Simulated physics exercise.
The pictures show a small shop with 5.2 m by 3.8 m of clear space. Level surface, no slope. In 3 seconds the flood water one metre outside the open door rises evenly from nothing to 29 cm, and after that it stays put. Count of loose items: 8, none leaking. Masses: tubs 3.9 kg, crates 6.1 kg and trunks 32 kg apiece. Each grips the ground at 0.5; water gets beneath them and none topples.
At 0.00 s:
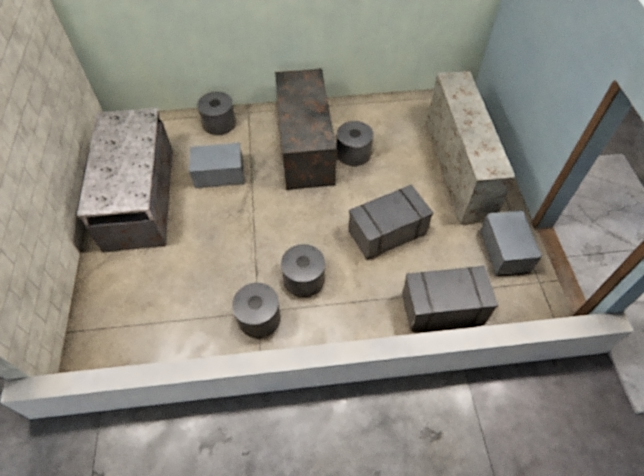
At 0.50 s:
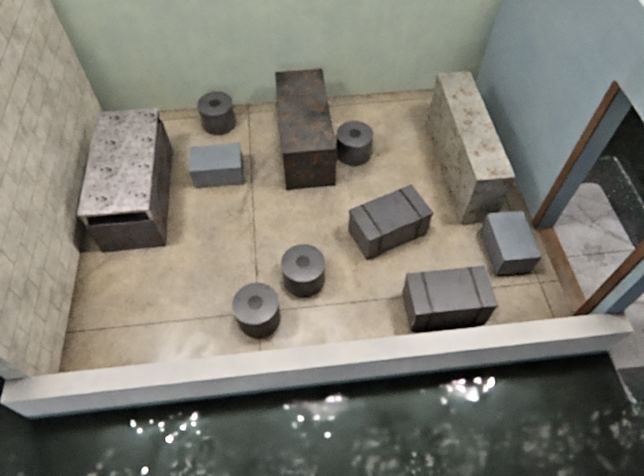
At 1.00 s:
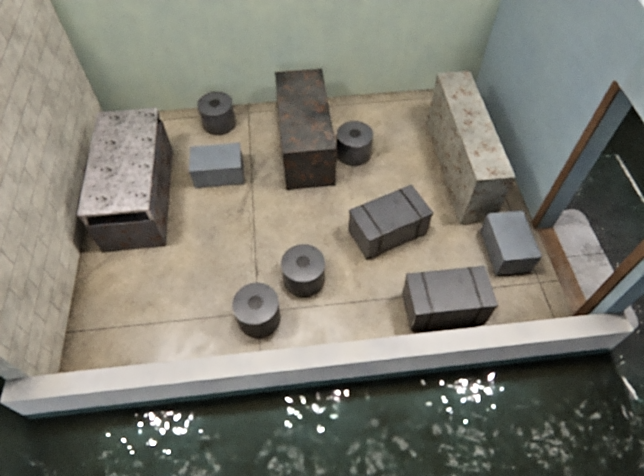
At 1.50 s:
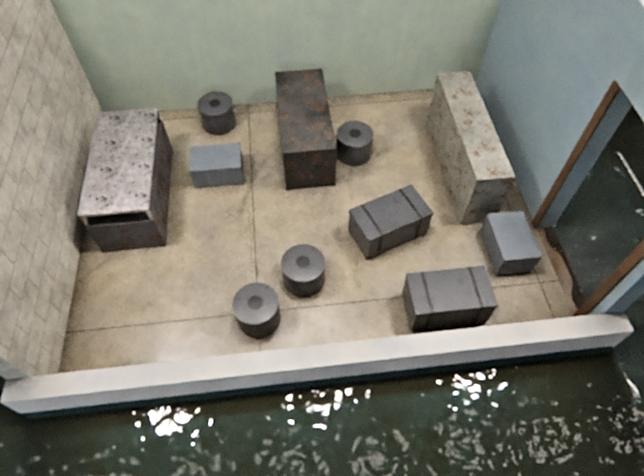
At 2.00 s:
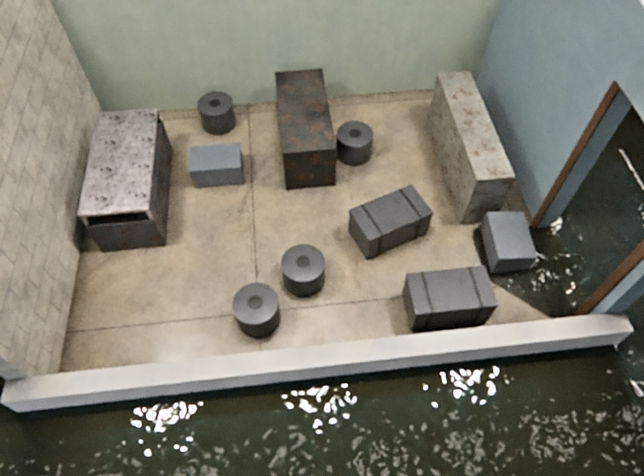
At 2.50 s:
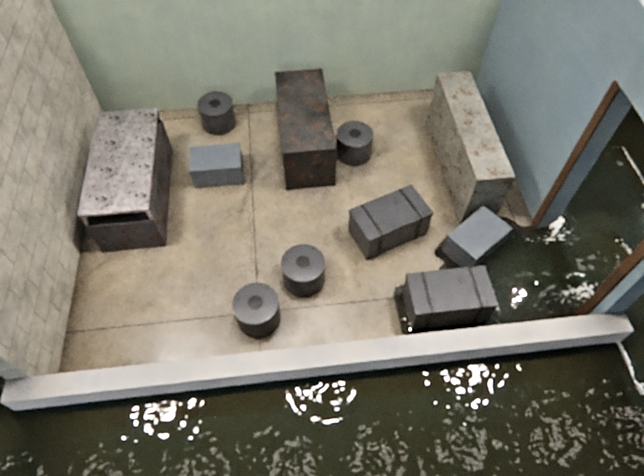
Dark water spreads outside, enters through the doorway at right, and shifts a grey crate leftward.
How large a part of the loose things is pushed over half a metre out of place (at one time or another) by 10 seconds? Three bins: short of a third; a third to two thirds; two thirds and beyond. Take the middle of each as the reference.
The fraction shifted will be in the top third.
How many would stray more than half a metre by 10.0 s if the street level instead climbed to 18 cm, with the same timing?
In that case the number is 5.
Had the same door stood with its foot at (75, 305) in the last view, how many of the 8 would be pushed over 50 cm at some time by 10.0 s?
That would give 7.
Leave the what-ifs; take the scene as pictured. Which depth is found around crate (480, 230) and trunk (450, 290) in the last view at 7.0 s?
Some 16 cm at the first, some 16 cm at the second.
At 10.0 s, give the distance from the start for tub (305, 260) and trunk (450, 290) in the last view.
In turn: 250 cm, 300 cm.
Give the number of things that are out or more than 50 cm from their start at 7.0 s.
I count 5.
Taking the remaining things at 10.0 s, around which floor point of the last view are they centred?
Around (231, 209).
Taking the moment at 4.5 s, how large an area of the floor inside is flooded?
My estimate is roughly 9.0 m2.
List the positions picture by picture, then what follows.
A crate at (514, 235) rests on the ground; a tub at (255, 303), on the bottom; water covers 0.0 m2; 0 of 8 have shifted, in the first frame.
A crate at (514, 235), on the bottom; a tub at (255, 303), on the bottom; water covers 0.0 m2; 0 of 8 have shifted, in the second frame.
A crate at (514, 235), on the bottom; a tub at (255, 303), on the bottom; water covers 0.0 m2; 0 of 8 have shifted, in the third frame.
A crate at (514, 235), on the bottom; a tub at (255, 303) rests on the ground; water covers 0.0 m2; 0 of 8 have shifted, in the fourth frame.
A crate at (512, 234), on the bottom; a tub at (255, 303), on the bottom; water covers 0.4 m2; 0 of 8 have shifted, in the fifth frame.
A crate at (480, 232), on the bottom, 36 cm from its start; a tub at (255, 303) rests on the ground; water covers 1.3 m2; 1 of 8 have shifted, in the sixth frame.
After 3.5 s 1 of 8 are over 50 cm from their spots; 1 afloat.
After 4.5 s 5 of 8 are over 50 cm from their spots; 1 afloat.
After 7.0 s 5 of 8 are over 50 cm from their spots; 4 afloat.
After 10.0 s 7 of 8 are over 50 cm from their spots, and 8 have been at some point; 7 afloat.
